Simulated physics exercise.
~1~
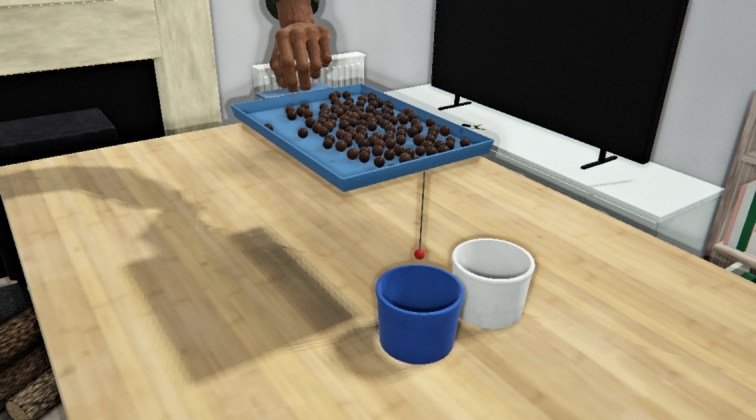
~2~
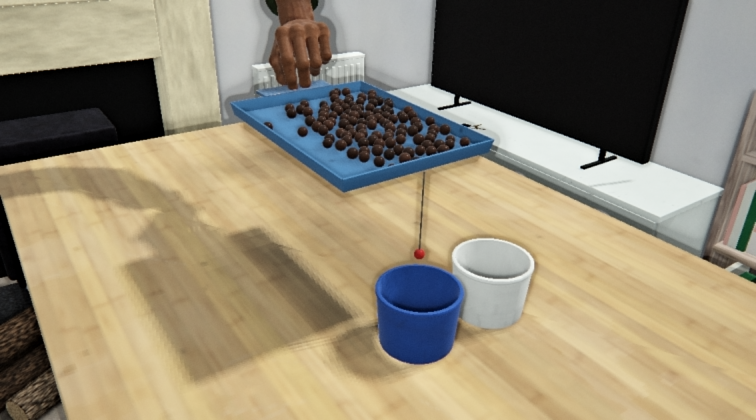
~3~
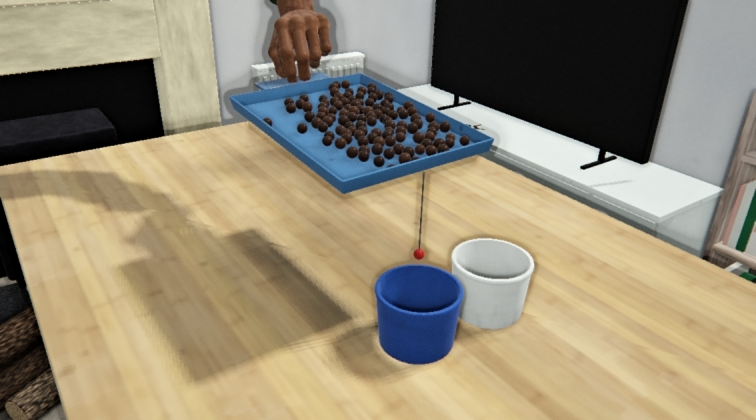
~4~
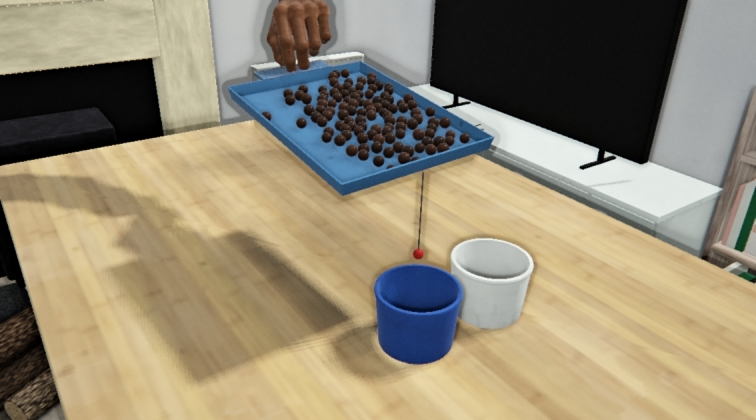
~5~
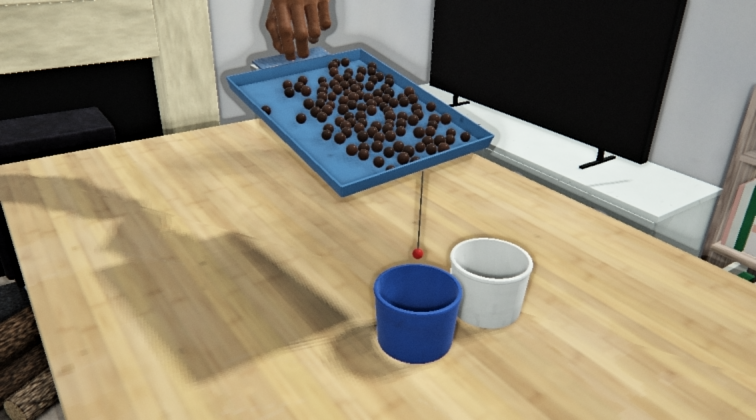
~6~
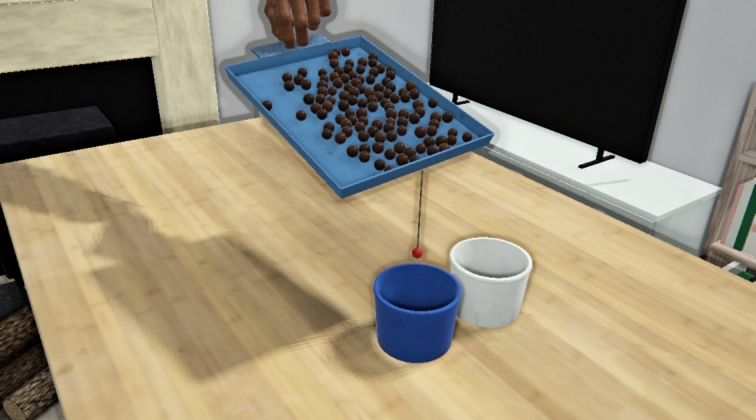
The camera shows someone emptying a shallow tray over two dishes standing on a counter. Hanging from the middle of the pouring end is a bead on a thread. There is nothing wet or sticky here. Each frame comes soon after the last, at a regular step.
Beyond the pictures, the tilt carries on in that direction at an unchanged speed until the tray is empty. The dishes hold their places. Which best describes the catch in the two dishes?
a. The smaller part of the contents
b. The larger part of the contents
Option a: The smaller part of the contents.
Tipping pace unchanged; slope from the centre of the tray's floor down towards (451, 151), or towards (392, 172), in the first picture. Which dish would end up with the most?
It would be the right-side one to begin with, and after that the left-side one.
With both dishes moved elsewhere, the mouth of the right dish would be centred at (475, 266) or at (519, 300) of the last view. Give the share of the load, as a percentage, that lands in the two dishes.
Roughly 50 per cent, and 0 per cent.
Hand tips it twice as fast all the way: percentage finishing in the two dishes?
I'd put it at some 20 per cent.
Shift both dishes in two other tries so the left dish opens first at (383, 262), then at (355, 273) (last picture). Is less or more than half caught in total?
Well, not up to half at the first spot and not up to half at the second.
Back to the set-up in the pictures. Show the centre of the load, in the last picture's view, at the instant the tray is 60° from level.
In the last view, the load is centred near (379, 159).
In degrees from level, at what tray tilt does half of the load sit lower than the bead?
I'd say close to 80 degrees.
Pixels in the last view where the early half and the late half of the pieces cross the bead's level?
First roughly (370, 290), then roughly (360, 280).
Soon, tray tipped steeply; most on the tray; a stray few in the left dish; a small part outside both; a small part in the air.
A while on, tray tipped right over; a stray few on the tray; about a quarter in the left dish; about two thirds outside both; a stray few in the air.
Towards the end, tray tipped past a quarter turn; about a quarter in the left dish; most outside both.
Finally, tray tipped past a quarter turn; about a quarter in the left dish; none in the right dish; most outside both.
